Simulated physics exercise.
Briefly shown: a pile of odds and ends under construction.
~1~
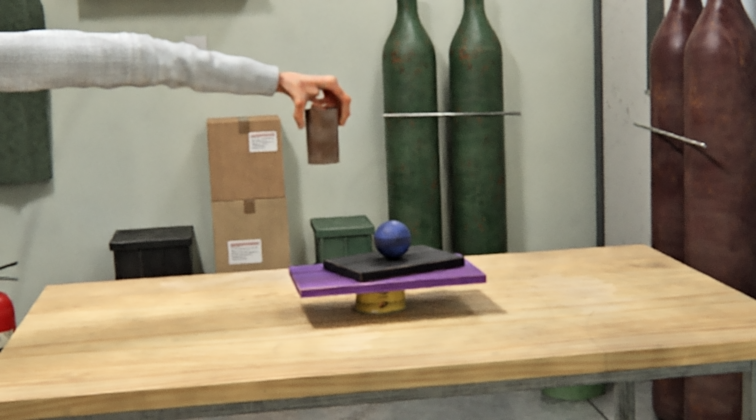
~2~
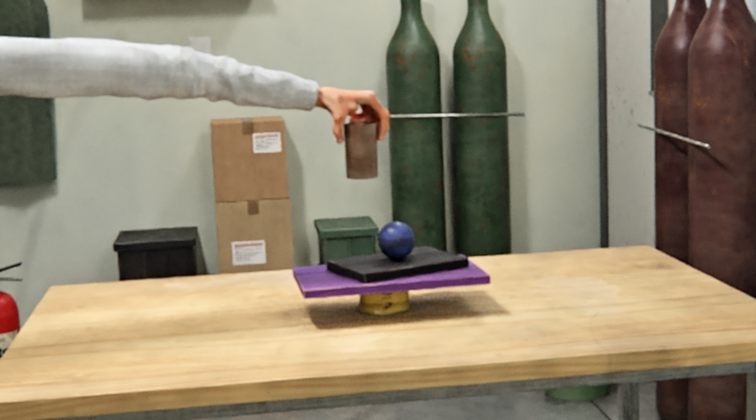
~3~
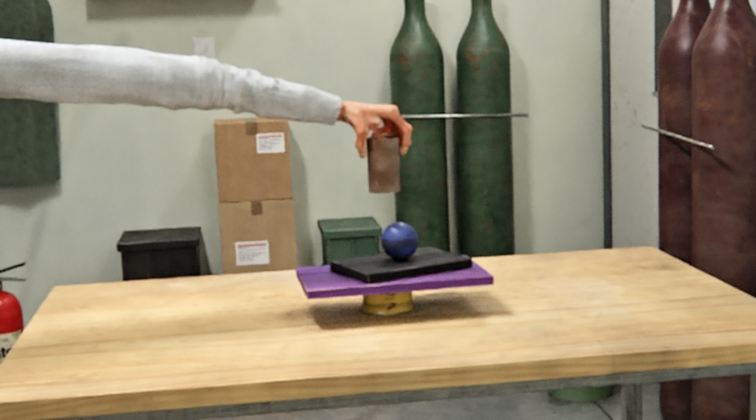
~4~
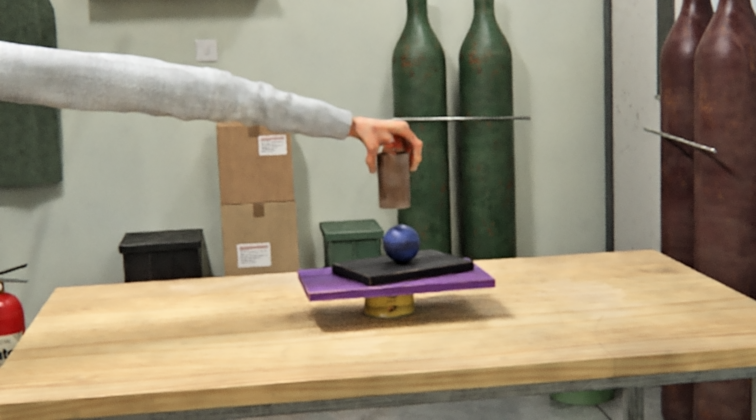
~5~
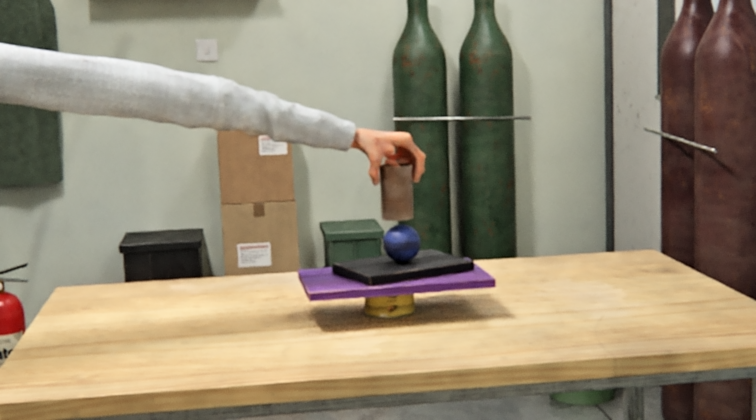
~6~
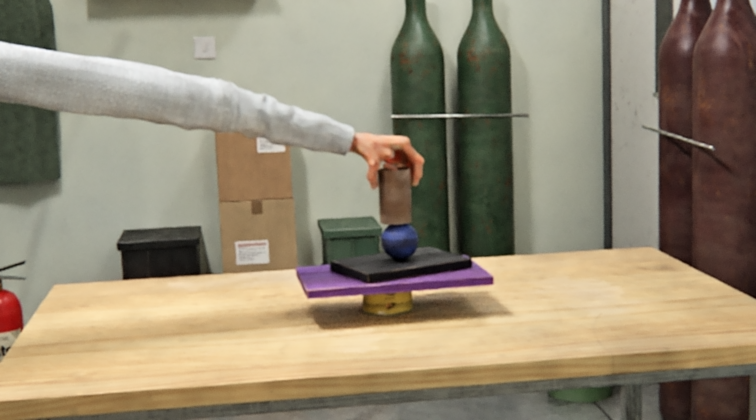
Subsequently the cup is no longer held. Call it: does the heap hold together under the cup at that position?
It falls apart.
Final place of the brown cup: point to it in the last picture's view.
The object winds up at approximately (248, 301).
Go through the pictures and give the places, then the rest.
In the first picture, on its way; brown cup (322, 136); black board (393, 263).
In the second picture, on its way; brown cup (361, 150); yellow tub (384, 295).
In the third picture, on its way; brown cup (384, 165); black board (401, 264).
In the fourth picture, on its way; brown cup (394, 180); yellow tub (389, 298).
In the fifth picture, on its way; brown cup (397, 192); black board (403, 267).
In the sixth picture, set down, still held; brown cup (395, 196); yellow tub (387, 295).
Then, 0.50 s after the last picture, brown cup now fallen.
Then, 0.60 s after the last picture, things are still on the move.
Then, 0.80 s after the last picture, as before.
At rest, fallen, brown cup; the other 4 in place. Seen from the same camera at the end, brown cup near (247, 300). The pile comes apart.
